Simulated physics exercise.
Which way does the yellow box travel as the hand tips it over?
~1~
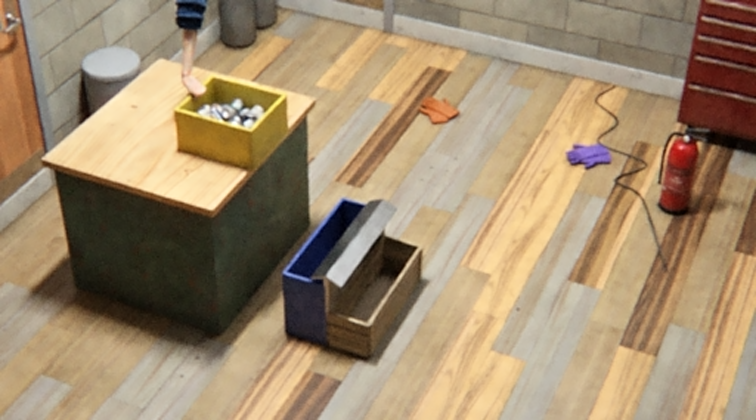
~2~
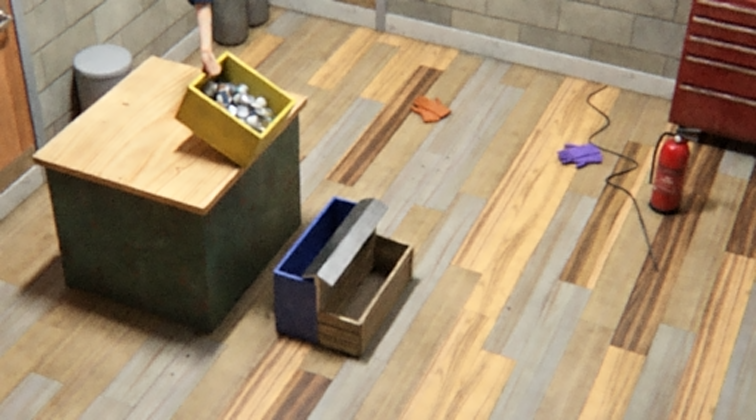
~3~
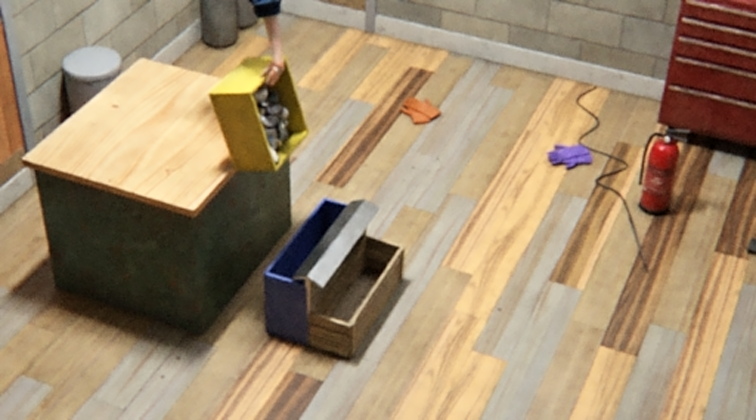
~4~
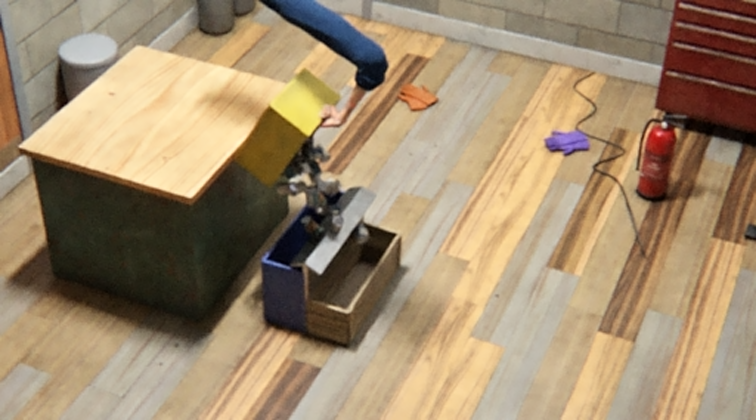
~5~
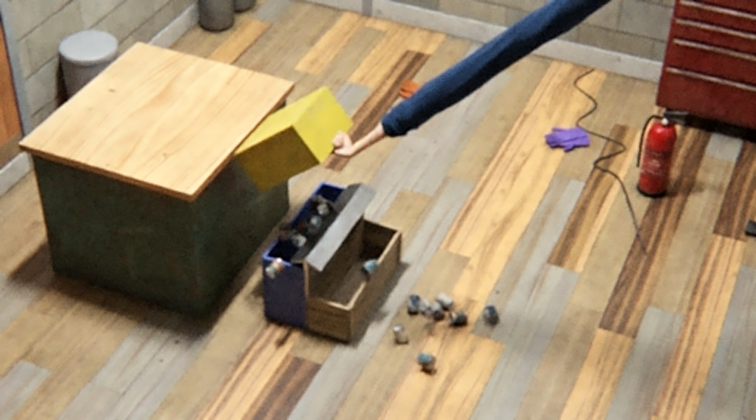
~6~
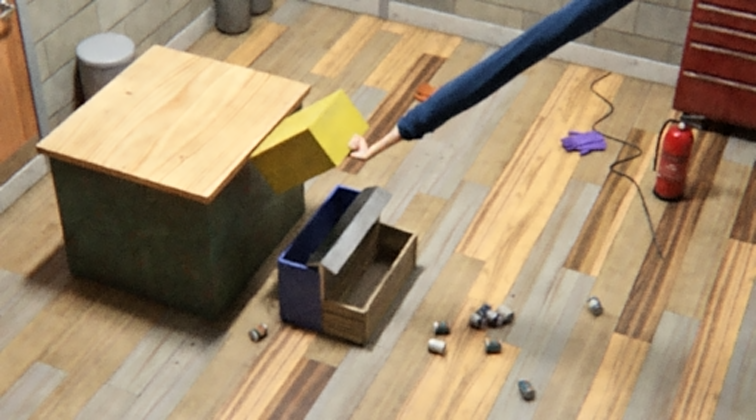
The yellow box moves to the right, going out past the edge of the bench as it turns over.
